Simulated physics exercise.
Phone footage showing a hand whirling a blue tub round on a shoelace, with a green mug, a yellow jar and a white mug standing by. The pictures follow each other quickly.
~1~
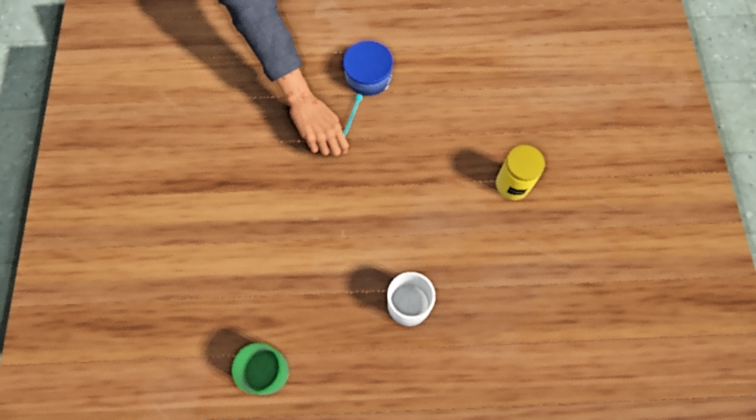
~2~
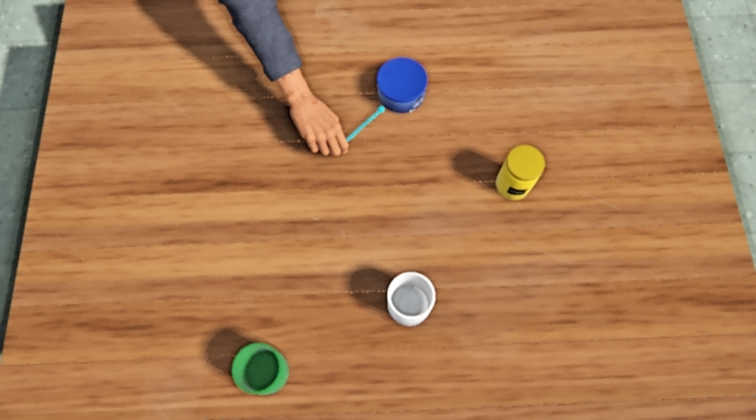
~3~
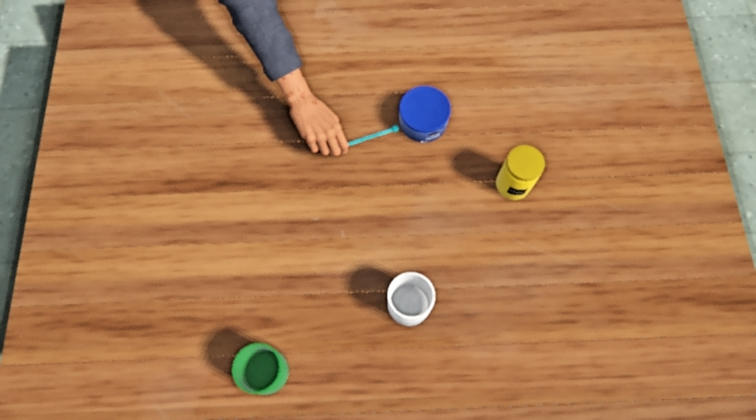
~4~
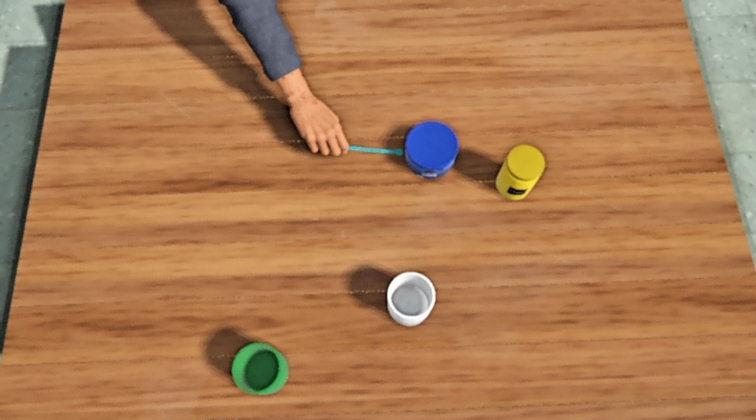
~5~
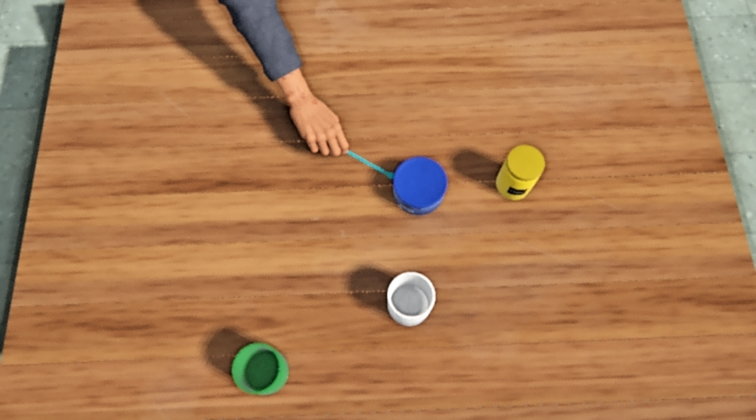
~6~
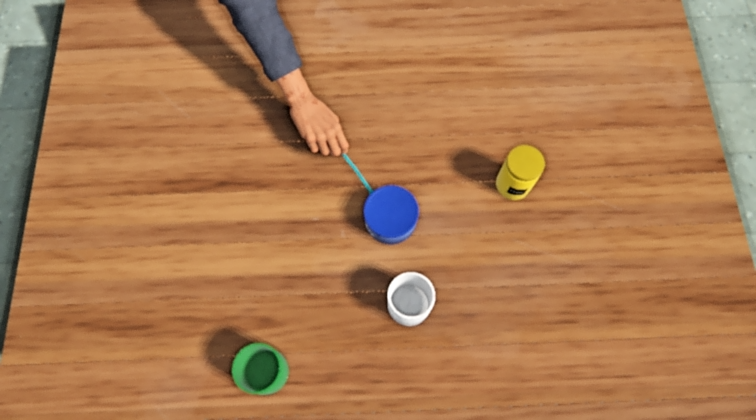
The video shows a hand at the upper left swinging a blue tub clockwise on a cord over a wooden table, from above right of the hand to below it, while a yellow jar, white mug and green mug stay still.
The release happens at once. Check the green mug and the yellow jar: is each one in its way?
As I see it, the green mug is out of its way, the yellow jar is out of its way.
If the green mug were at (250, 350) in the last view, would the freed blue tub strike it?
Result: Target not contacted.
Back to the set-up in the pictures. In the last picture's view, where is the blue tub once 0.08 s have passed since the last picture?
Roughly at (315, 250).
Then, 0.08 s after the last picture, tub near (315, 250).
Then, 0.20 s after the last picture, tub near (216, 295).
At rest, tub near (56, 366). The green mug escapes it and the yellow jar stays untouched.
